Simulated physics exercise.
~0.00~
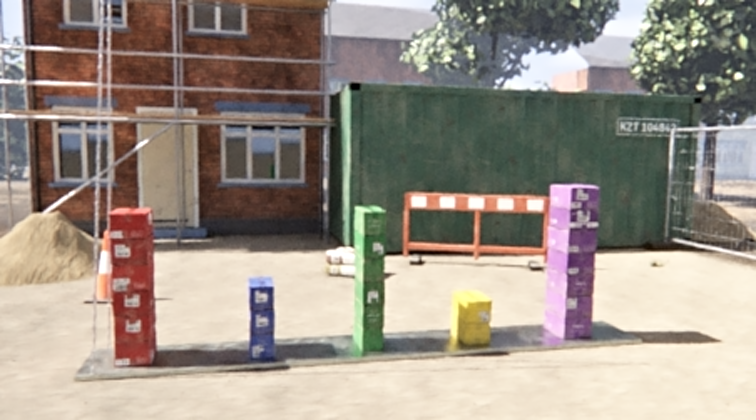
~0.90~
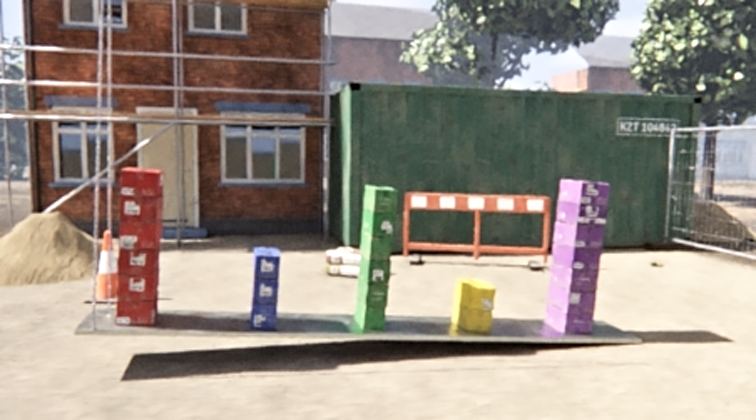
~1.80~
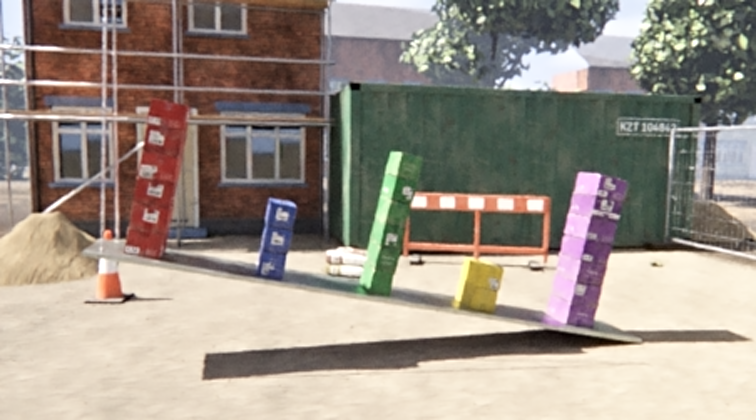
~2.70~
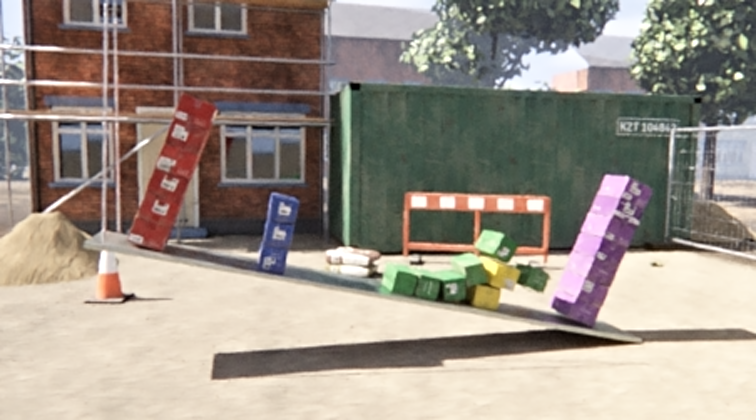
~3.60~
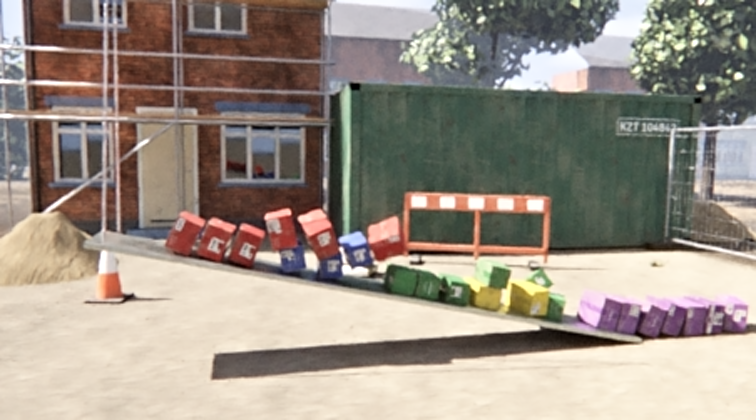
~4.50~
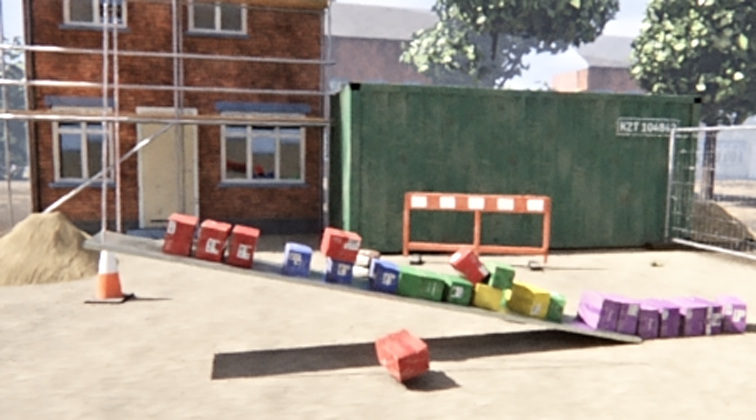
A large green container and a brick house behind scaffolding stand across a sandy building yard, seen from the front at a fixed distance. Before them, a long flat board holds five upright stacks of boxes, red, blue, green, yellow and purple from left to right. The board's left end rises, and the stacks lean to the right. The green stack topples first, falling onto the short yellow one, as the red and purple stacks tilt further. Then purple falls off the low end, and red tumbles over blue. At last, boxes lie strewn down the slope, with one red box on the ground in front.
